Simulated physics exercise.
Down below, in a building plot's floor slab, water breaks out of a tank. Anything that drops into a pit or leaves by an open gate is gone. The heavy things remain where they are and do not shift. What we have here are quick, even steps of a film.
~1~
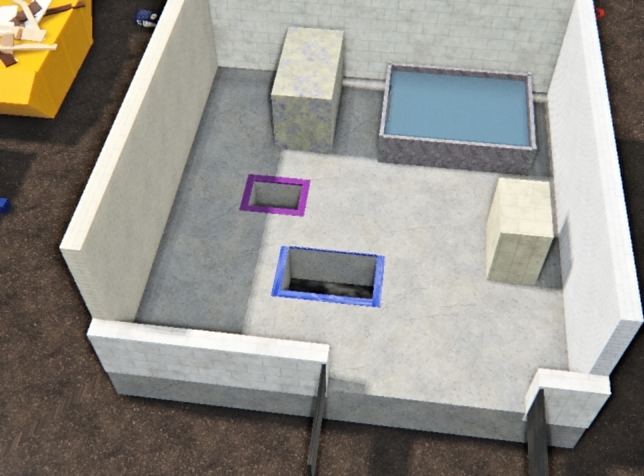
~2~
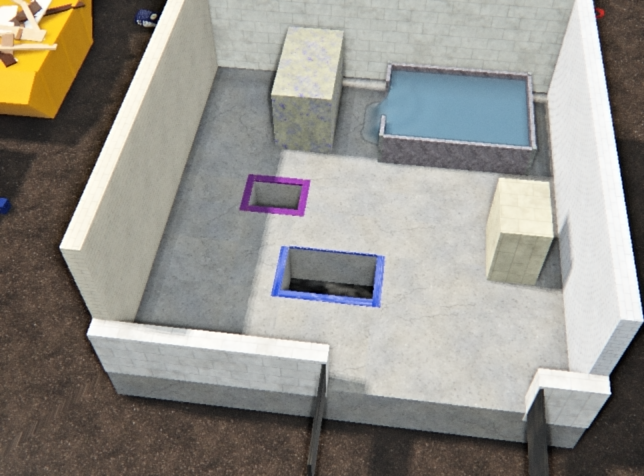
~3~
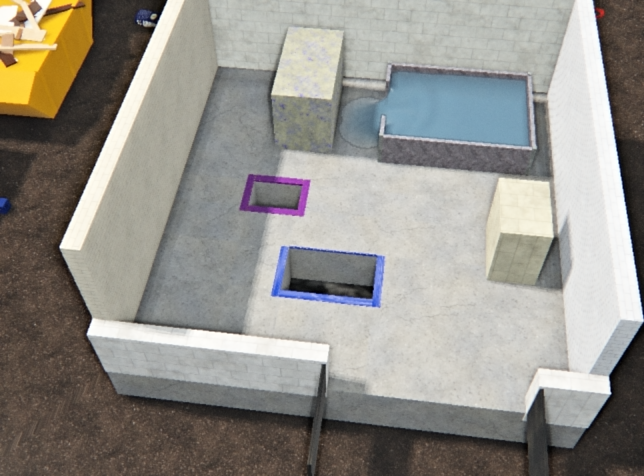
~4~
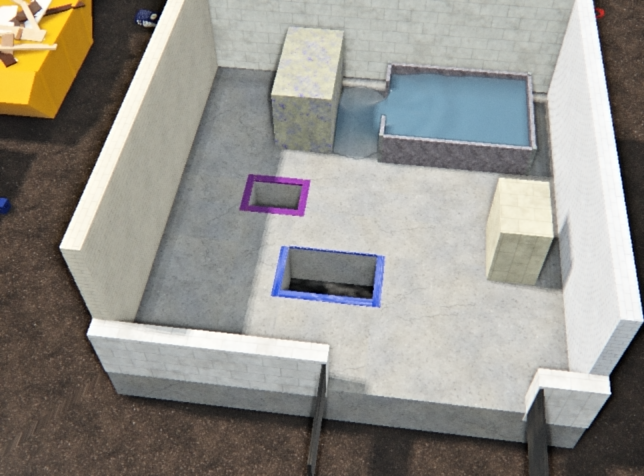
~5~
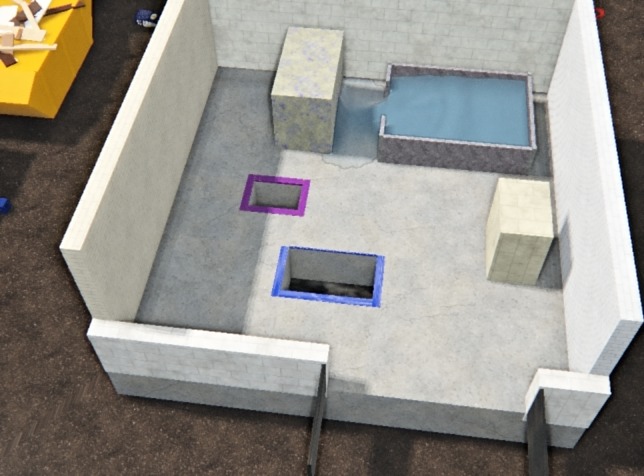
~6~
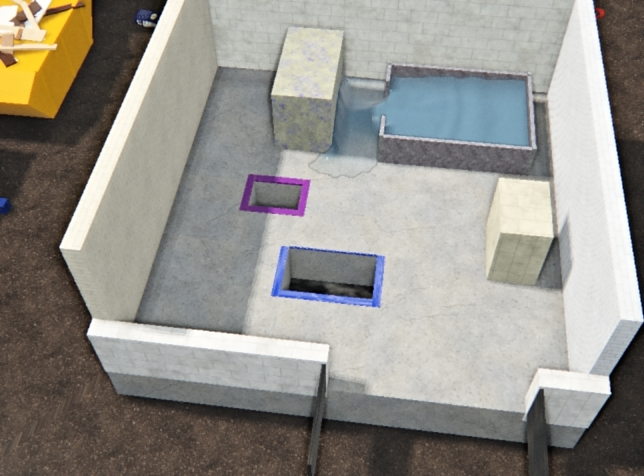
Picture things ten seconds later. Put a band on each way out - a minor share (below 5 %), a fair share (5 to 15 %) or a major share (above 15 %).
In the end the gate swallows five to fifteen per cent. The blue pit swallows beyond fifteen per cent. The purple pit swallows five to fifteen per cent.
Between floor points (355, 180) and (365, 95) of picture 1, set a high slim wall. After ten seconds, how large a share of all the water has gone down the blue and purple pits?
Blue 8 %, purple 2 %.
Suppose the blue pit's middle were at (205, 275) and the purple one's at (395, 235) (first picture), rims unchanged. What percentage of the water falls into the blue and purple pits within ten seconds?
Blue has 14 parts of a hundred and purple has 14.
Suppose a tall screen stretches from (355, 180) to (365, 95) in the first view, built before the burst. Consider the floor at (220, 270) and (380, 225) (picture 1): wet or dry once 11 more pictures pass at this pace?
In the listed order, the first spot is spared and the second is swamped.
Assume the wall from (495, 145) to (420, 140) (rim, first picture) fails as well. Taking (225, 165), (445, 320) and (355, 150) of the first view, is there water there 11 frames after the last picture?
The first would be still unwetted, the second drenched and the third still unwetted.
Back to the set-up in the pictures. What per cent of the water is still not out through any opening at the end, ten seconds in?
Some 66 per cent.
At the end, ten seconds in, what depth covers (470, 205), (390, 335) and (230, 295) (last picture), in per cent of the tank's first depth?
Depths of roughly 4, 2 and 4 per cent.
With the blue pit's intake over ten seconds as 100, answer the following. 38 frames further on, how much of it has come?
Roughly 70 %.
A moment on, water covers 15 % of the floor; the gate 0 %, the blue pit 0 %, the purple pit 0 %.
Next, water covers 25 % of the floor; the gate 0 %, the blue pit 2 %, the purple pit 1 %.
Then, water covers 45 % of the floor; the gate 0 %, the blue pit 6 %, the purple pit 2 %.
Later, water covers 75 % of the floor; the gate 3 %, the blue pit 12 %, the purple pit 4 %.
In the end, water covers 90 % of the floor; the gate 10 %, the blue pit 17 %, the purple pit 8 %.
